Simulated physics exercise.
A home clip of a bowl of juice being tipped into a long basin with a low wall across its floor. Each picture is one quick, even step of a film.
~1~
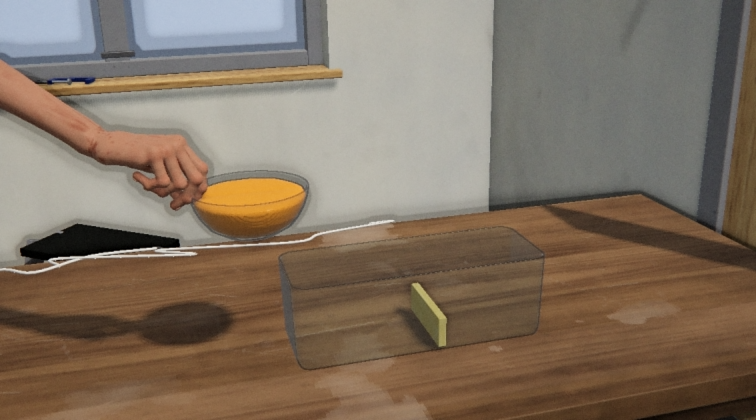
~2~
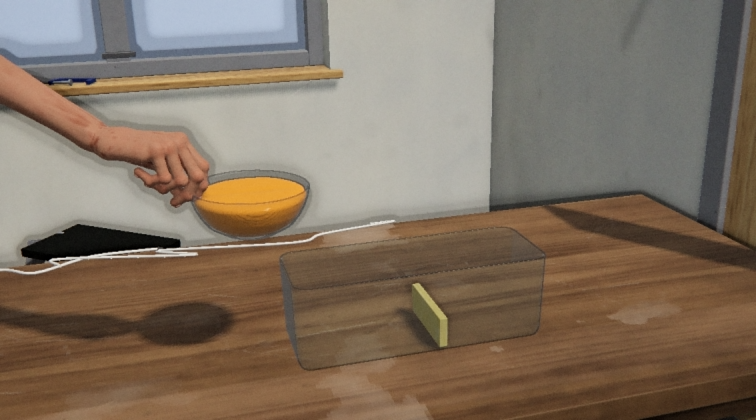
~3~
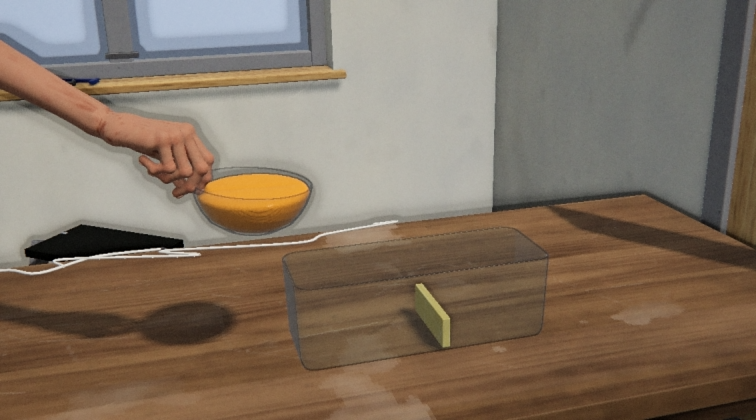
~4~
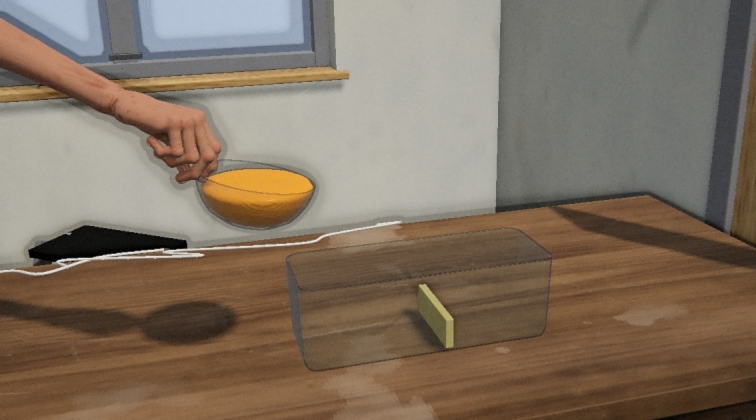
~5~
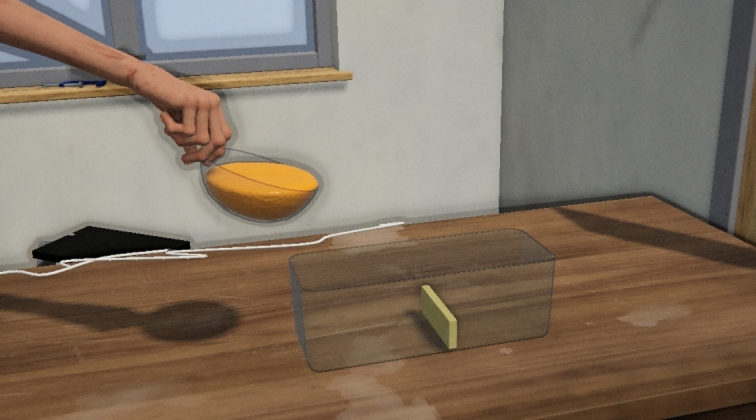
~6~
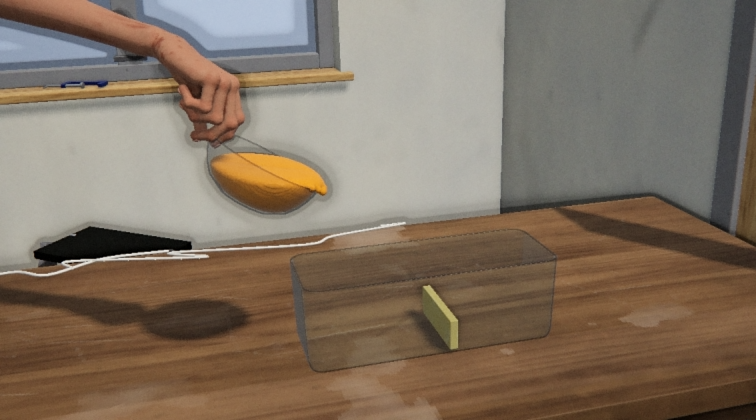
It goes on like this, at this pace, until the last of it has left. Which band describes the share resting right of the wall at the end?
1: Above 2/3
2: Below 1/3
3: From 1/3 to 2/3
Below 1/3 (2).
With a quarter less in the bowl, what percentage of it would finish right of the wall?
Around 10 percent, more or less.
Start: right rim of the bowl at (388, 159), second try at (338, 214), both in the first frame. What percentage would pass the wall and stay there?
First try: 70 percent; second try: 20 percent.
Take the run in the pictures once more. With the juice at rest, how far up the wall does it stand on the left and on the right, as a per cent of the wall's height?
Left 50 per cent, right 10.
A moment on, the bowl is tipped on its side and 18 per cent is still to pour, 13 is left of the wall and 0 right of it.
Next, the bowl is tipped on its side and 0 per cent is still to pour, 88 is left of the wall and 3 right of it.
Then the bowl is tipped on its side and 0 per cent is still to pour, 84 is left of the wall and 6 right of it.
Later the bowl is tipped on its side and 0 per cent is still to pour, 86 is left of the wall and 8 right of it.
In the end 86 per cent lies left of the wall, 8 right of it and 6 outside.
